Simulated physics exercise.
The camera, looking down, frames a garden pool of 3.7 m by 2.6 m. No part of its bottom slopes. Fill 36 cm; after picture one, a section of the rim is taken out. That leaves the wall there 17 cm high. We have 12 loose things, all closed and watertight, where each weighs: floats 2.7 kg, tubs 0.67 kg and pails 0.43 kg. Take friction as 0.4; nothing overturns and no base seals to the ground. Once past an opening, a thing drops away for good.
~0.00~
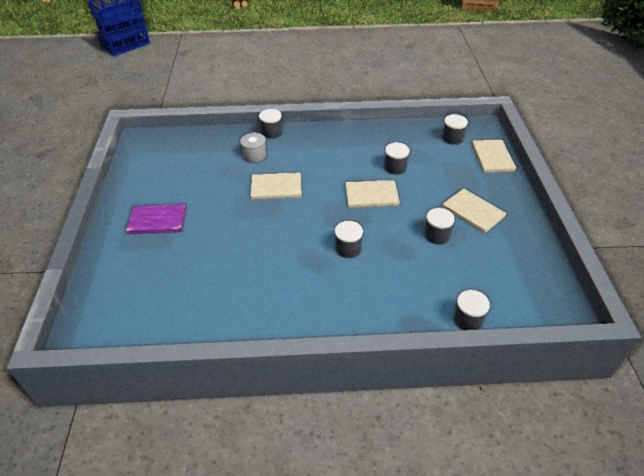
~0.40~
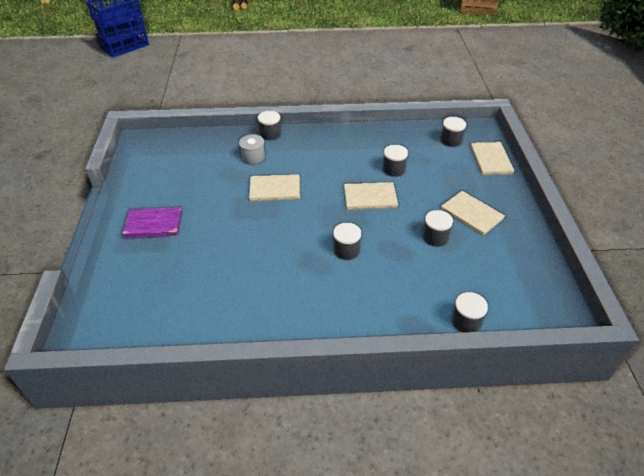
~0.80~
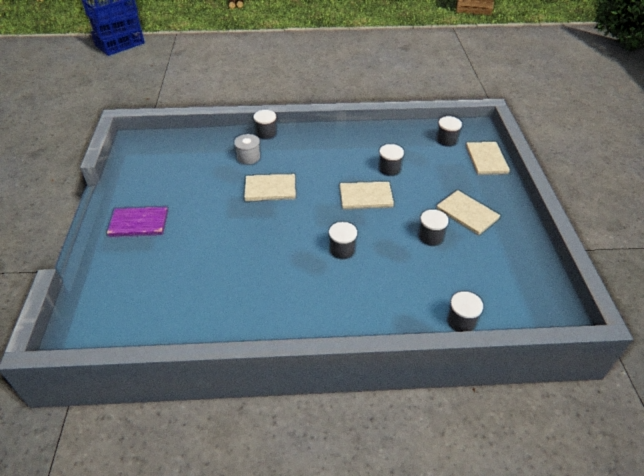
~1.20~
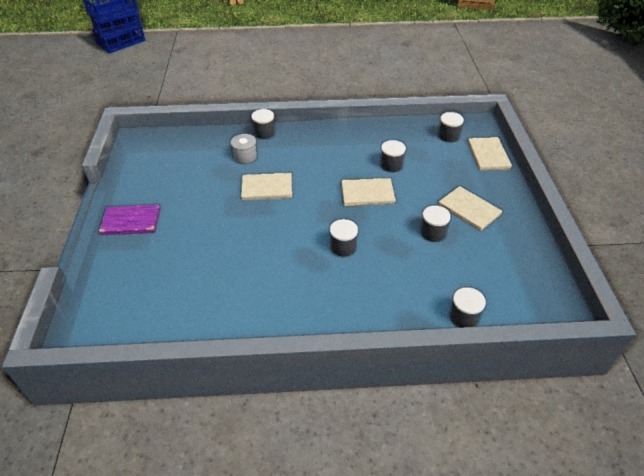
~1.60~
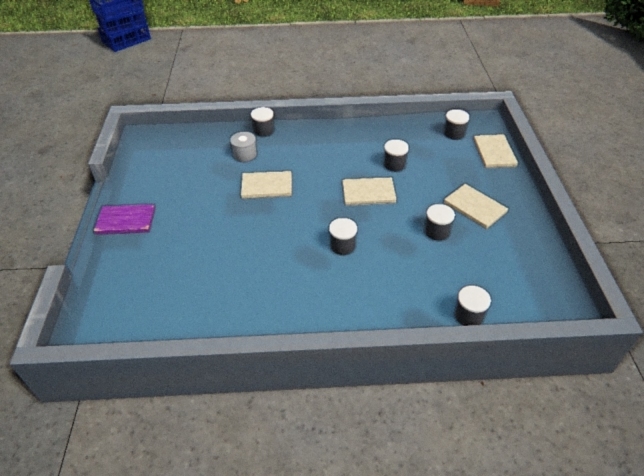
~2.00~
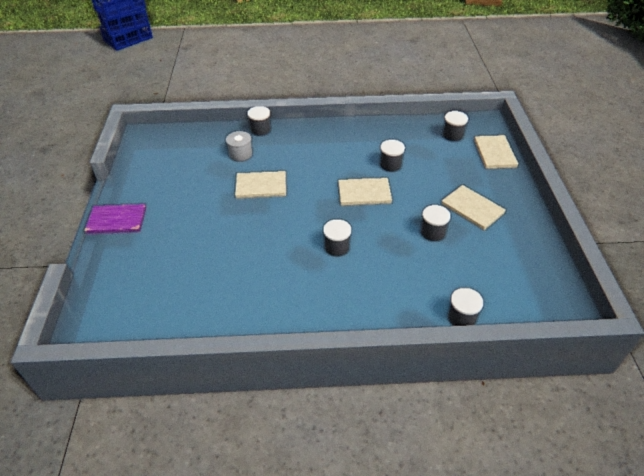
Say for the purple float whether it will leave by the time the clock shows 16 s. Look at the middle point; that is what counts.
The item is washed out.
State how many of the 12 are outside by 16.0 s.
By my count, 1.
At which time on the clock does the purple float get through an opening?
At roughly 2.5 seconds.
After 3.2 s the purple float has gone out; 1 of 12 are out; 11 afloat.
After 7.2 s the purple float has gone out; 1 of 12 are out; 11 afloat.
After 12.0 s the purple float has gone out; 1 of 12 are out; 11 afloat.
After 16.0 s the purple float has gone out; 1 of 12 are out; 11 afloat.
